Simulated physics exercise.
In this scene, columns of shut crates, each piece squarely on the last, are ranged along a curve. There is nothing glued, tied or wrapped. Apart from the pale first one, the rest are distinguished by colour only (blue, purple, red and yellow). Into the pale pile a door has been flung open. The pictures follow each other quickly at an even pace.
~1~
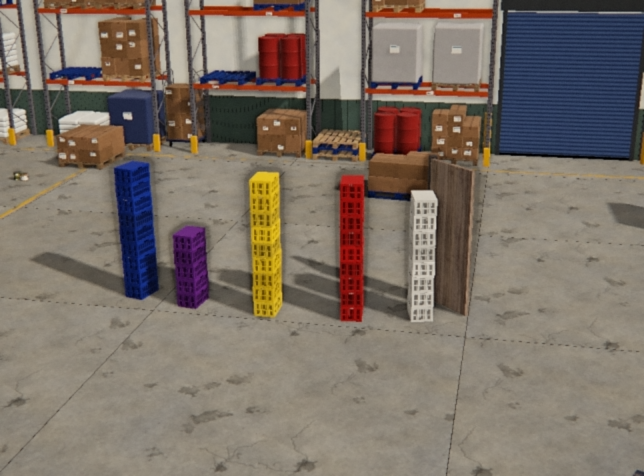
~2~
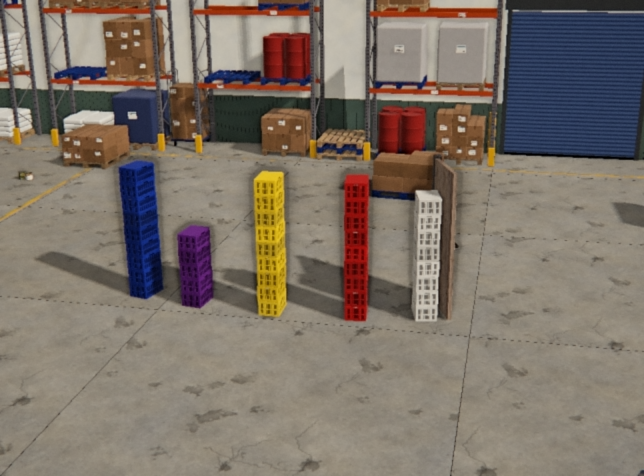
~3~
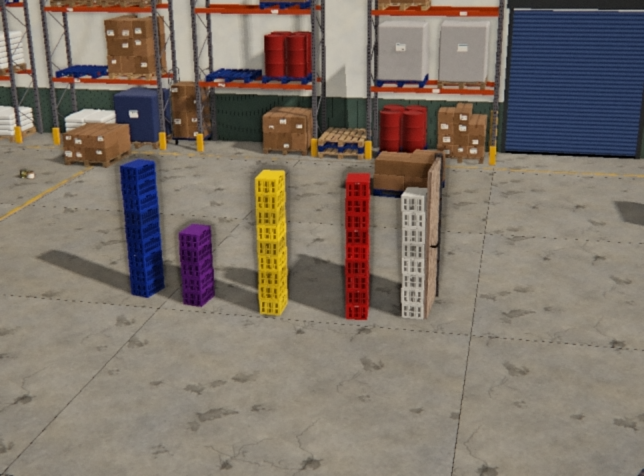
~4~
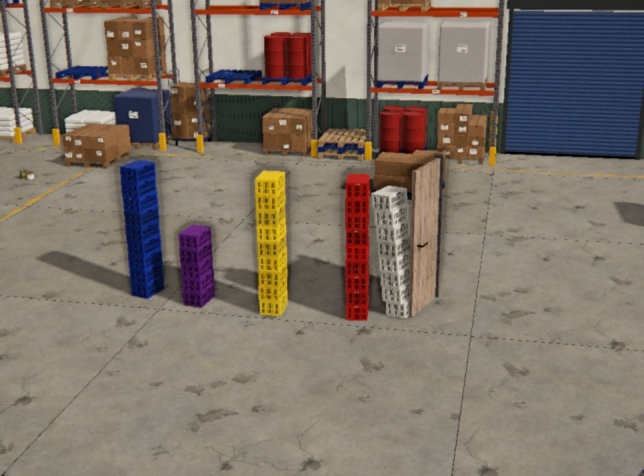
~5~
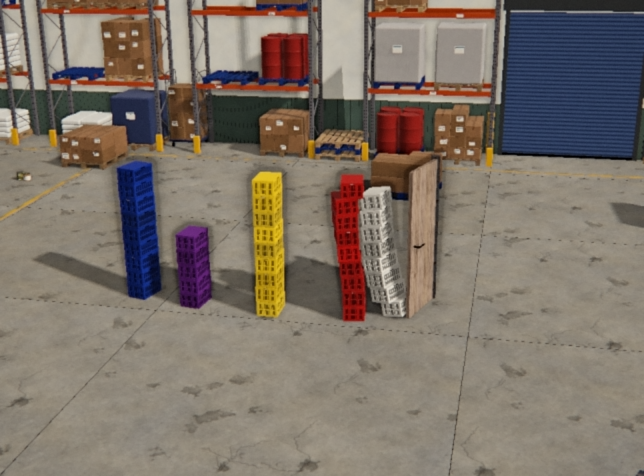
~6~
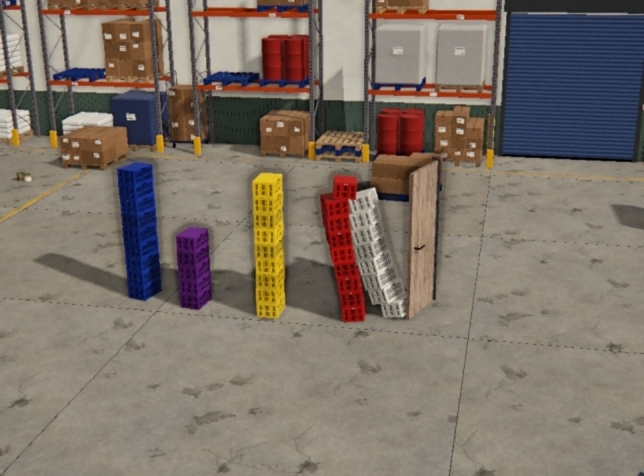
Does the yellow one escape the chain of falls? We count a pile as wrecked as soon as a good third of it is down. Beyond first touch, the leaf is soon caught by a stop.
No, it comes down.
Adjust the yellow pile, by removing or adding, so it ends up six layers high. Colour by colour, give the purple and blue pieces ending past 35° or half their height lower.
Once things settle, purple has 4 down and blue has 8.
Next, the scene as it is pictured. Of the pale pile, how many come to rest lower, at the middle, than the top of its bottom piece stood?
The pale count is 8.
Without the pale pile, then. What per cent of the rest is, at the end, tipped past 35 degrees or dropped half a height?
65 in a hundred, roughly.
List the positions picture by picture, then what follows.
In the first picture (pixels give the middle of a visible side), door edge (472, 202) swinging in; top yellow crate (260, 189); top red crate (351, 192); none of the others has stirred.
Door edge (454, 205) swinging in; top yellow crate (265, 188), in the second picture.
Door edge (429, 204) past square; top yellow crate (266, 187), in the third picture.
Door edge (413, 203) past square, top of the pale pile leaning barely; top yellow crate (266, 188); none of the others has stirred, in the fourth picture.
Door edge (410, 204) past square, top of the pale pile leaning a little; top yellow crate (263, 189); top red crate (352, 191) a little from its place; movement in 7 of them, in the fifth picture.
Door edge (411, 205) past square, top of the pale pile leaning clearly; top yellow crate (263, 190); top red crate (345, 191) tilted barely; steepest lean, the crate at (339, 225); movement in 9 of them, in the sixth picture.
Shortly afterwards, 7 of the pale pile down; none of the 9 yellow crates down (1 of 32 in all colours); top yellow crate unmoved; top red crate tilted steeply, half its height lower.
Next, 7 of the pale pile down; none of the 9 yellow crates down (9 of 32 in all colours); top yellow crate tilted a little; top red crate on its side.
Some moments later, 7 of the pale pile down; 8 of the 9 yellow crates down (17 of 32 in all colours); top yellow crate on its side; top red crate tilted steeply, some seven heights lower.
Afterwards, 7 of the pale pile down; 8 of the 9 yellow crates down (21 of 32 in all colours); top yellow crate upside down; top red crate on its side.
In the end, 7 of the pale pile down; 8 of the 9 yellow crates down (21 of 32 in all colours); top yellow crate upside down; top red crate on its side. From the last view, middles, top yellow crate near (281, 282), top red crate near (344, 288).
